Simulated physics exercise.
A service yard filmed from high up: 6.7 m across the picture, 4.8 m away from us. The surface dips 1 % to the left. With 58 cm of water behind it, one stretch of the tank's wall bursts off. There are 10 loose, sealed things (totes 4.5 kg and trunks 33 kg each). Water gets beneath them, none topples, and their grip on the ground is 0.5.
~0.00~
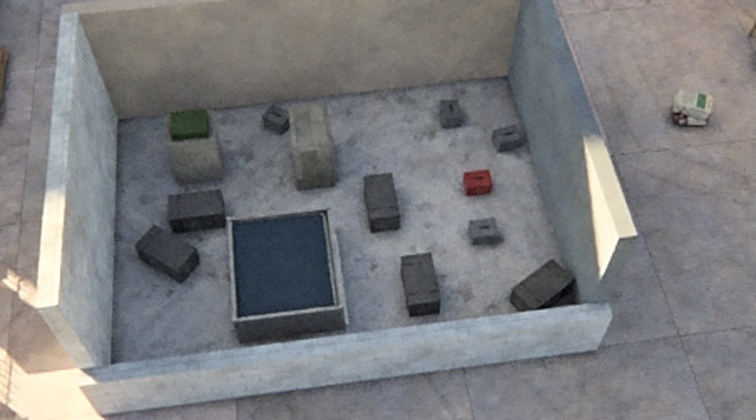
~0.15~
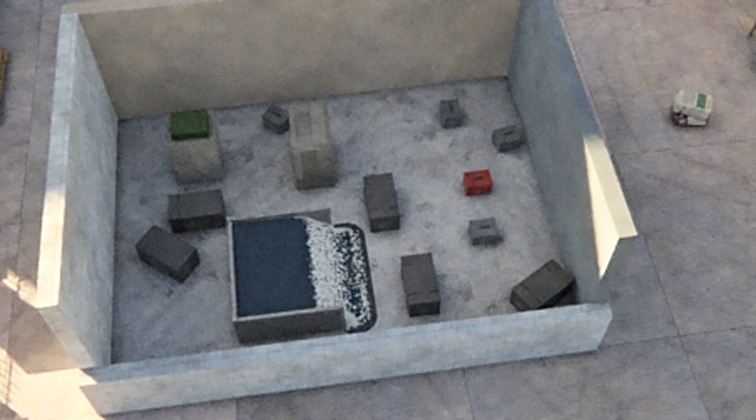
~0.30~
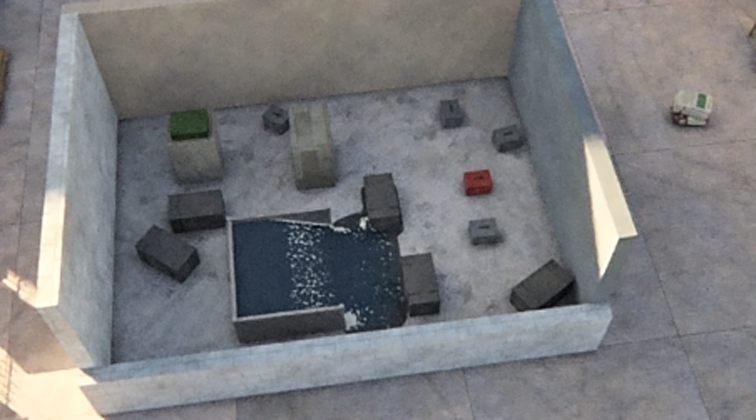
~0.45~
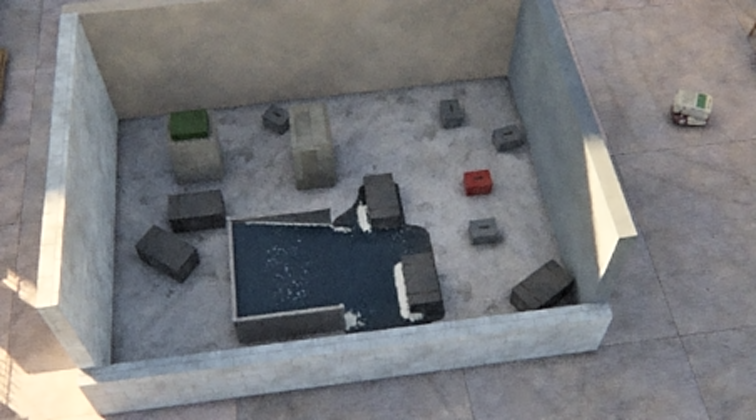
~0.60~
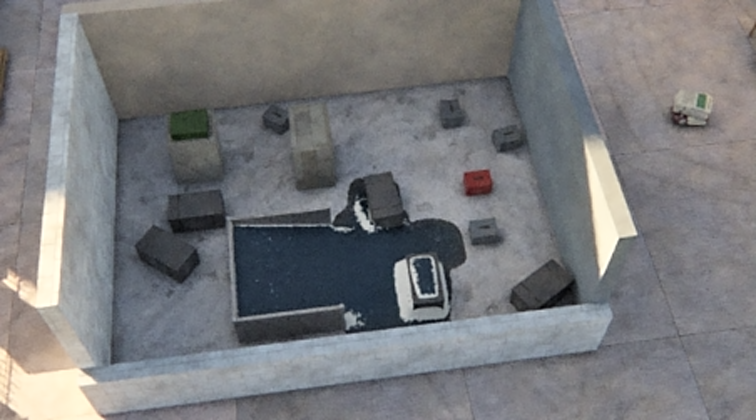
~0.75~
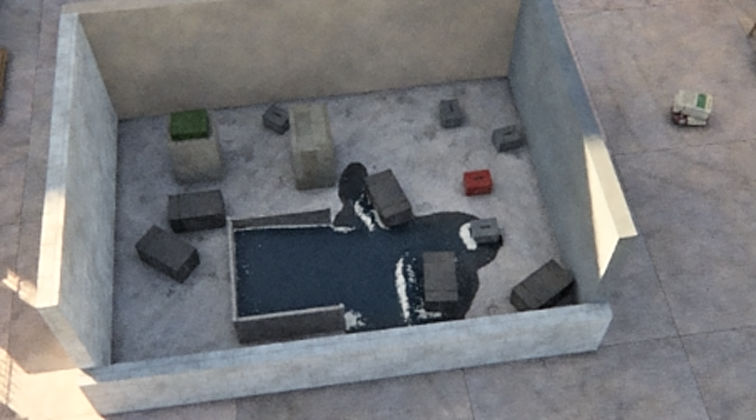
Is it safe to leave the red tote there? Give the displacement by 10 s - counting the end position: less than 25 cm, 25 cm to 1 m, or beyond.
The red tote travels far.
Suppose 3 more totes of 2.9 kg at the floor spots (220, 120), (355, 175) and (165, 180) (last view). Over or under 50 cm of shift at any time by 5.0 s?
In that order: Short of it, past it, short of it.
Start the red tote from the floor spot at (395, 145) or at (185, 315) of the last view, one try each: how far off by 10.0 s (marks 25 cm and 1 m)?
In that order: It ends far away; it barely shifts.
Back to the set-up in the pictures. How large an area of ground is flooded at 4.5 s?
Roughly 19 m2.
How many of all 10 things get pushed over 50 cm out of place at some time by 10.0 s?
I count 8.
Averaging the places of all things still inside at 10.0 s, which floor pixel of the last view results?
Near (253, 205).
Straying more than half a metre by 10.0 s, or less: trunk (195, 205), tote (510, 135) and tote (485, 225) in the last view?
In turn: Less, past it, more.
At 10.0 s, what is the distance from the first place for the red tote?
About 400 cm.
After 2.0 s the red tote is near (487, 151), 0.6 m from its start, aground; 3 afloat.
After 4.5 s the red tote is near (416, 113), 1.6 m from its start, aground; 5 afloat.
After 7.0 s the red tote is near (349, 112), 2.4 m from its start, afloat; 4 afloat.
After 10.0 s the red tote is near (222, 132), 4.2 m from its start, afloat; 5 afloat.
